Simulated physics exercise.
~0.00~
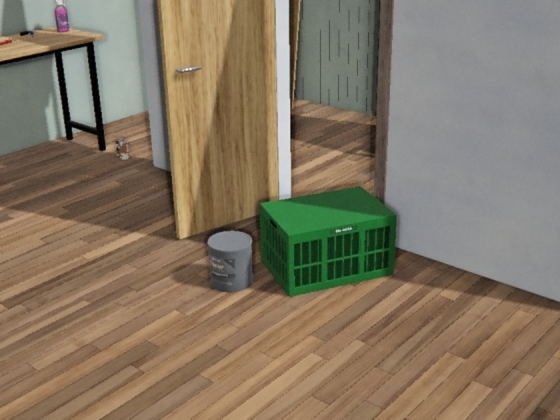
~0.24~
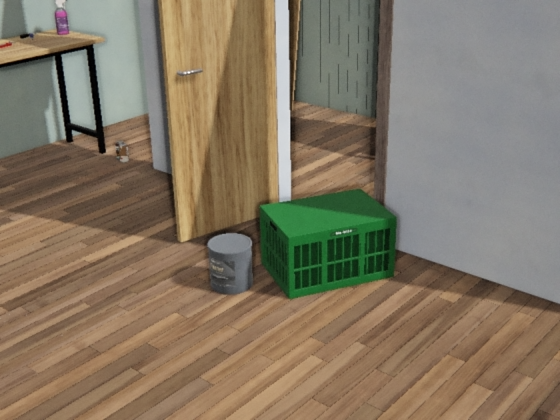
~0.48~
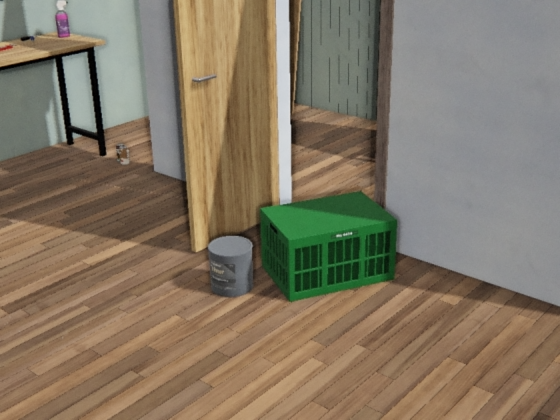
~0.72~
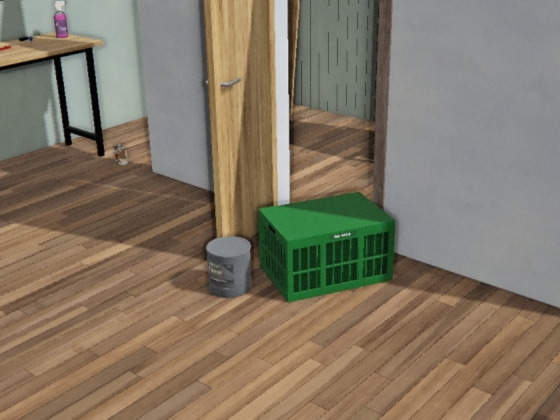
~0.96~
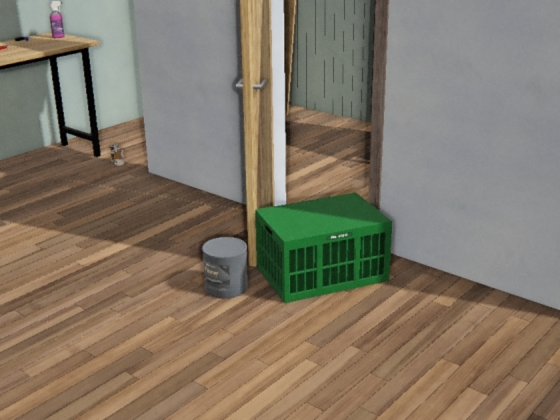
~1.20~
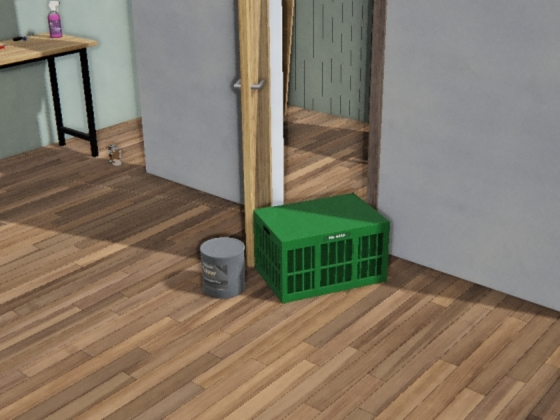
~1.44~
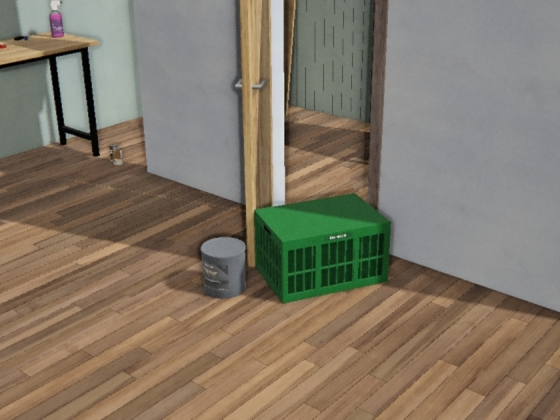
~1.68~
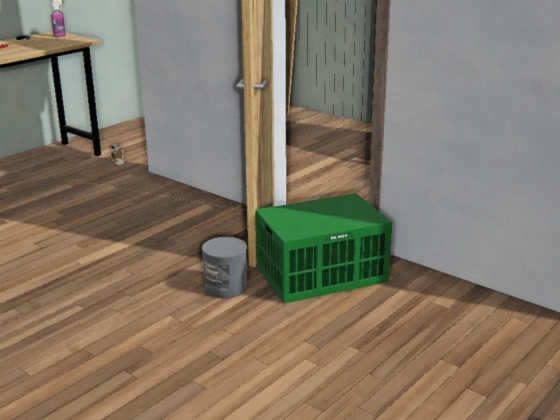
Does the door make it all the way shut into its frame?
No, the door stops short beside the green crate, and the doorway stays open.
At first, a wooden door stands wide open in a room with a plank floor, with a grey pail and a green crate on the floor near the doorway. The door begins to swing steadily towards its frame, its broad face narrowing as the grey wall behind it comes into view. It passes behind the pail and turns until it is seen almost edge-on. There it stops beside the green crate, well short of closing. The door then stays still, the doorway remains open, and the pail and crate are still in place.
